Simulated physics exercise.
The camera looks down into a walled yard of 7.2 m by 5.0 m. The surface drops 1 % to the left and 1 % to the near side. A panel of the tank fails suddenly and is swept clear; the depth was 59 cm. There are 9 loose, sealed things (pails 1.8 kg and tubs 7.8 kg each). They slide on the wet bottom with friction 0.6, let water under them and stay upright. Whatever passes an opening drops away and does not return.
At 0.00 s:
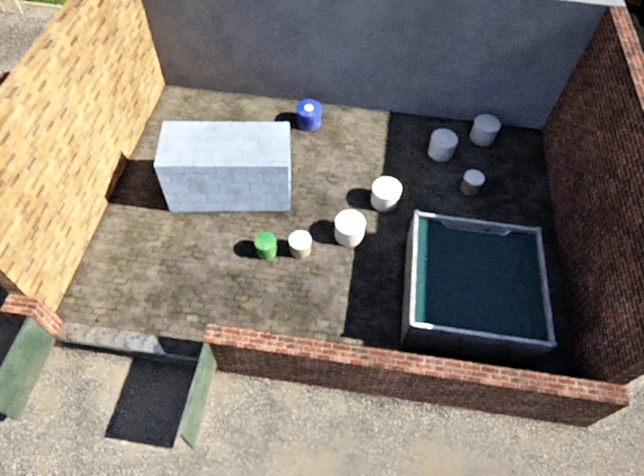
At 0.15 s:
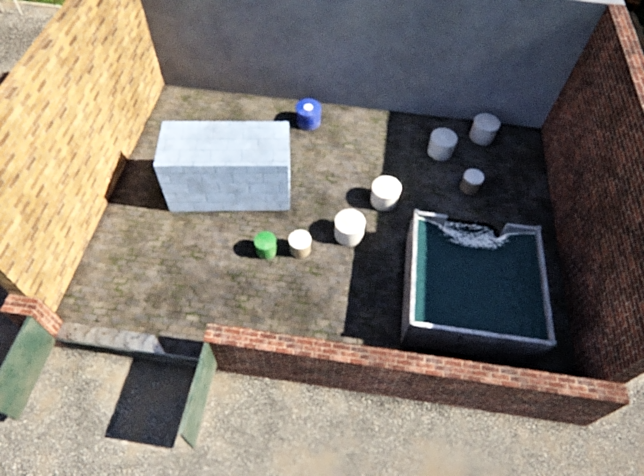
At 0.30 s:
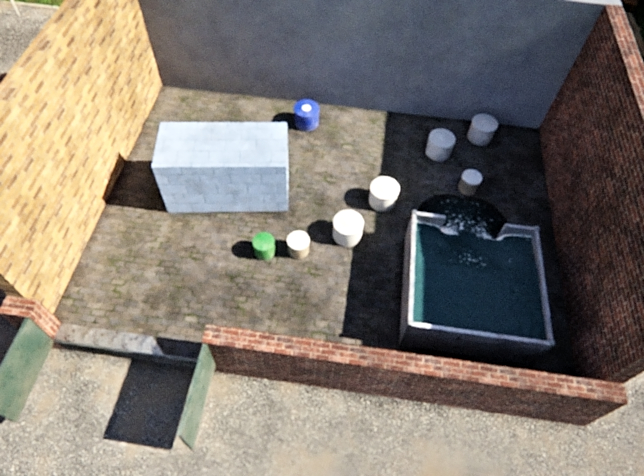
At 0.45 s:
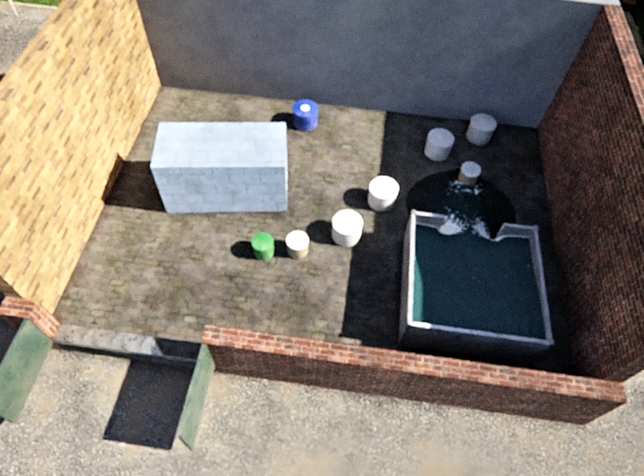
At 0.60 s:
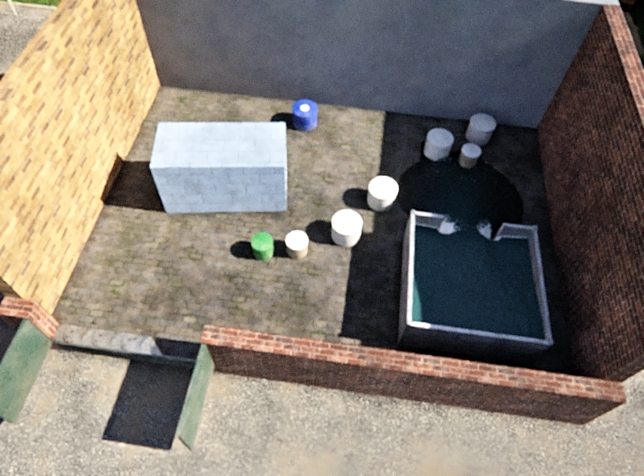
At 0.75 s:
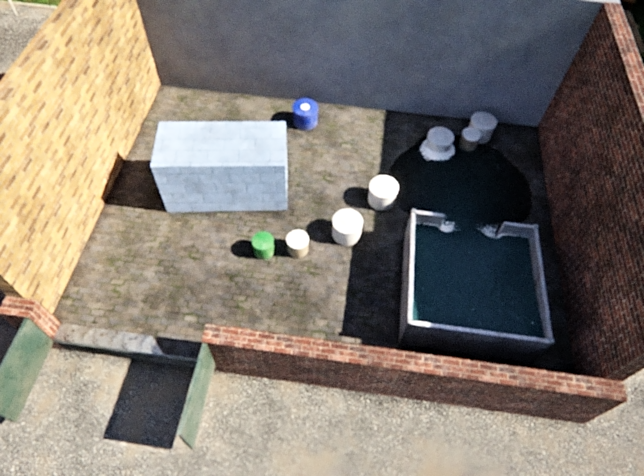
A walled yard with a tank whose back panel gives way, dark water spreading behind it and shifting a small grey container.
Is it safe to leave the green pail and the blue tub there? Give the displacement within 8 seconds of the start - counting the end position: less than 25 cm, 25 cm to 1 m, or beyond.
Green pail holds its place, blue tub travels far.
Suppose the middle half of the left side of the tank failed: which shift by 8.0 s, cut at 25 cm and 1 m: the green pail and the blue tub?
In that case the green pail ends far away, the blue tub barely shifts.
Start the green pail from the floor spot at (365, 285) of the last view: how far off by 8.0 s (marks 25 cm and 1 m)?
It stays put.
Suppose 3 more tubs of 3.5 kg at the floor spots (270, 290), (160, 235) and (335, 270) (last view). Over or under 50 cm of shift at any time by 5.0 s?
In that order: Under, under, short of it.
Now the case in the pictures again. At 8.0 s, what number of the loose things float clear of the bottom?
At that moment 3.
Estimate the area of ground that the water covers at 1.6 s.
Some 11.5 m2.
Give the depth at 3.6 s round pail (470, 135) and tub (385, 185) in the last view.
Roughly 9 and 2 cm.
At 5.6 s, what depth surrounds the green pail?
About 0 cm.
After 1.6 s the green pail is near (263, 240), 0.0 m from its start, aground; the blue tub is near (305, 107), 0.0 m from its start, aground; 0 of 9 are out; 3 afloat.
After 3.6 s the green pail is near (263, 240), 0.0 m from its start, aground; the blue tub is near (253, 117), 1.0 m from its start, aground; 0 of 9 are out; 2 afloat.
After 5.6 s the green pail is near (263, 240), 0.0 m from its start, aground; the blue tub is near (149, 117), 2.7 m from its start, afloat; 0 of 9 are out; 5 afloat.
After 8.0 s the green pail is near (263, 240), 0.0 m from its start, aground; the blue tub is near (116, 230), 3.8 m from its start, afloat; 0 of 9 are out; 3 afloat.
